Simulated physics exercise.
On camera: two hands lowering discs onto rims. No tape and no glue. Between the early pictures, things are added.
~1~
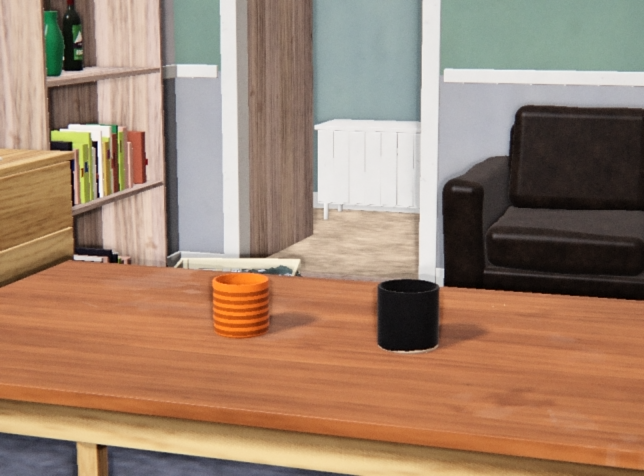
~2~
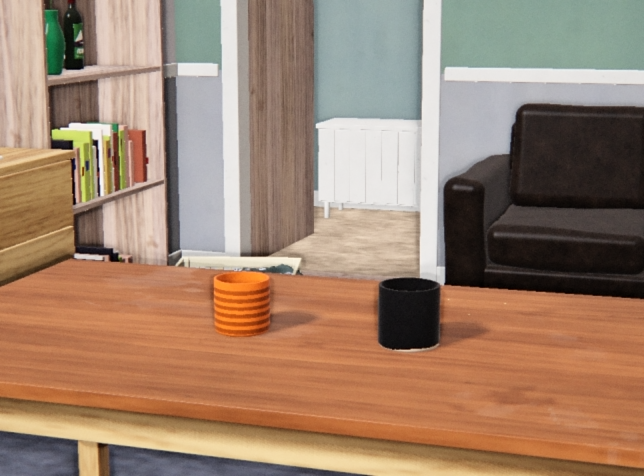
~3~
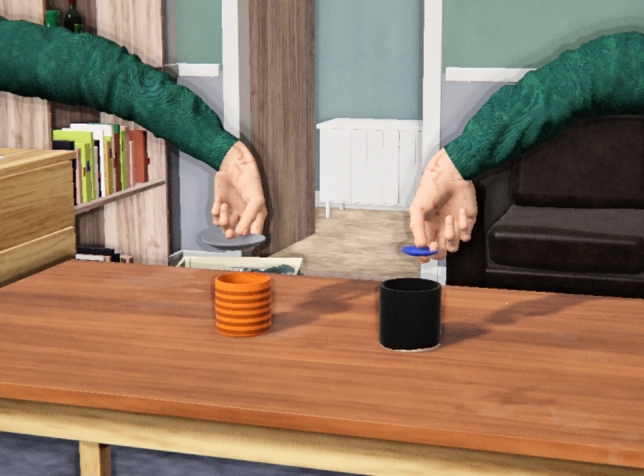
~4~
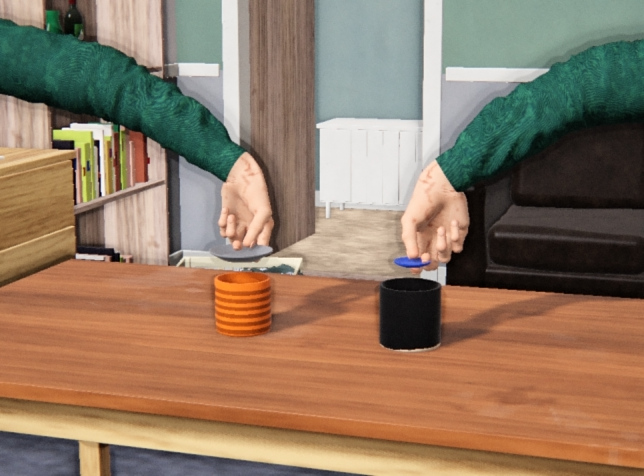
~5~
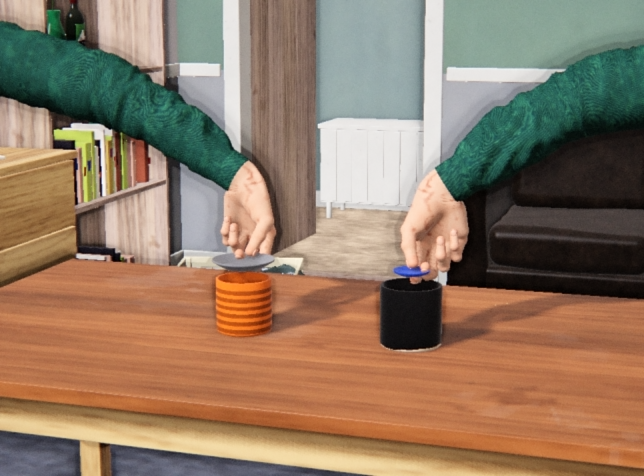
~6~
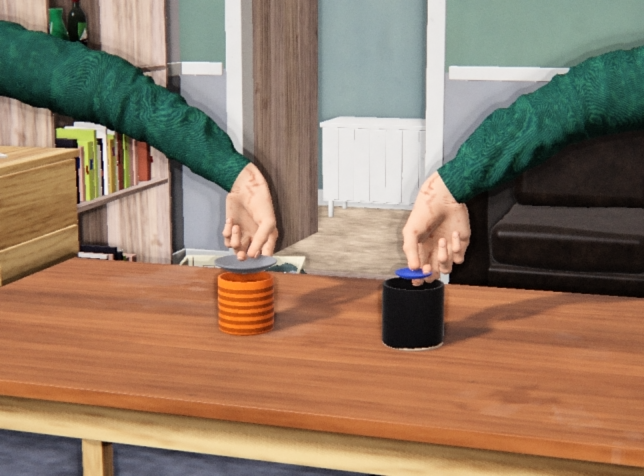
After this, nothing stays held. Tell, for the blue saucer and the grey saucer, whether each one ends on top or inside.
In the end the blue saucer ends inside, the grey saucer ends on top.
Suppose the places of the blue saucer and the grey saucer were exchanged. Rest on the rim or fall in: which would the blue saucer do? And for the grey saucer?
For the blue saucer, it drops in; for the grey saucer, it perches on top.
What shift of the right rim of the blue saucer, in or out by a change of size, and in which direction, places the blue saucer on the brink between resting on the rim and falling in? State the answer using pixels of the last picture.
I'd put it at roughly 12 pixels, moving right.
Then, 0.16 s later than the last frame, blue saucer dropping near (413, 319); grey saucer sitting on the rim near (246, 272).
Then, 0.22 s later than the last frame, blue saucer fallen near (413, 333); grey saucer sitting on the rim near (246, 272).
When it is over, the blue saucer slips past the rim, near (413, 338); the grey saucer works as a lid, near (246, 272).
